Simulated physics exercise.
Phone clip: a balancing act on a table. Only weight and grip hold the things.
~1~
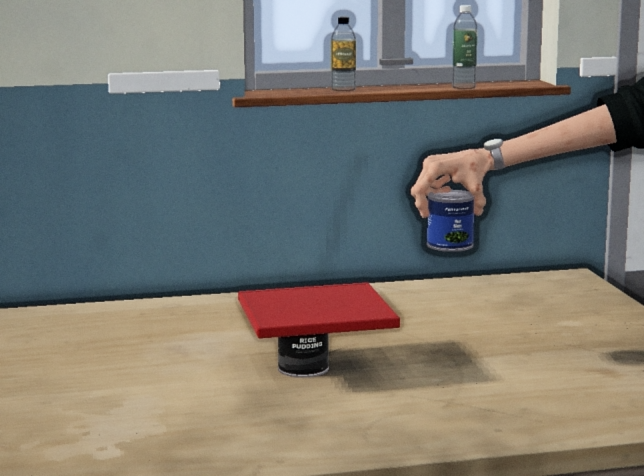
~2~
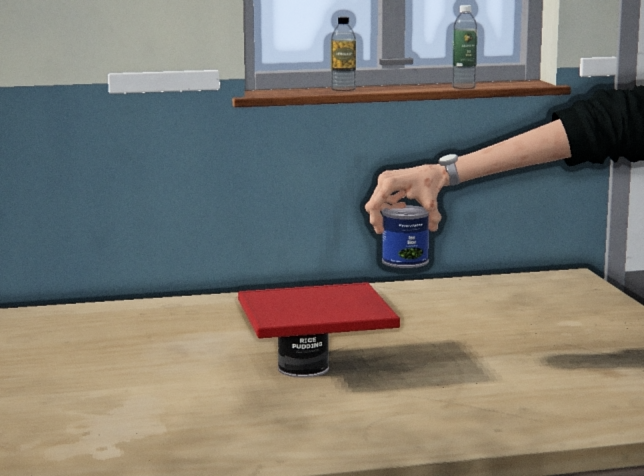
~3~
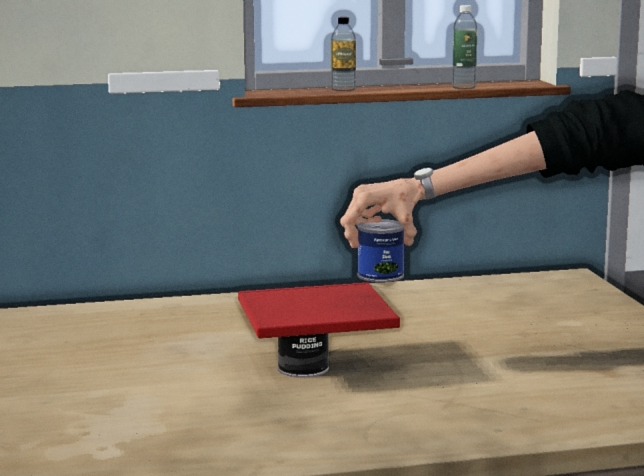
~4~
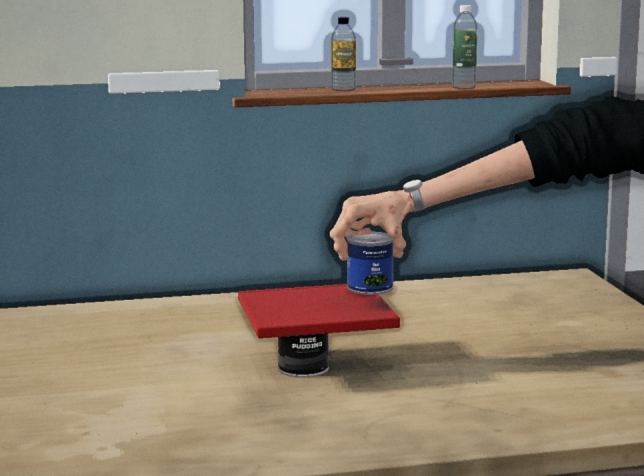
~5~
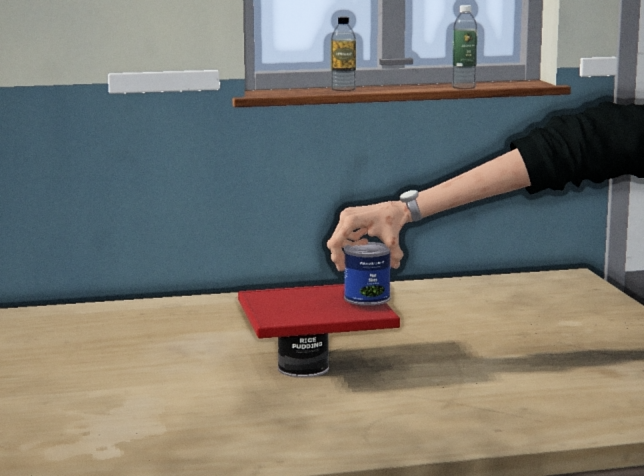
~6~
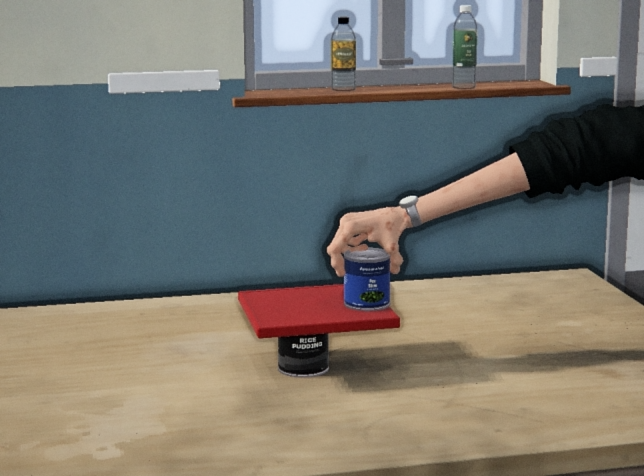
A hand lowering a blue tin leftward onto the right side of a red board resting on a black tin, still gripping it.
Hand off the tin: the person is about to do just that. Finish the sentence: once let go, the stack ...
Once let go, the stack falls apart.
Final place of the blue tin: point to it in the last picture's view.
In the final view it sits at roughly (424, 345).
Then, 0.30 s later than the last frame, blue tin now fallen; red lid tilted by 48°.
Then, 0.40 s later than the last frame, red lid tilted by 71°.
Then, 0.50 s later than the last frame, red lid tilted by 74°.
Then, 1.30 s later than the last frame, red lid tilted by 44°.
When it is over, fallen, blue tin; lying over in the stack, red lid; black tin as before. End places, in pixels of the last picture, blue tin near (424, 345). The stack comes apart.
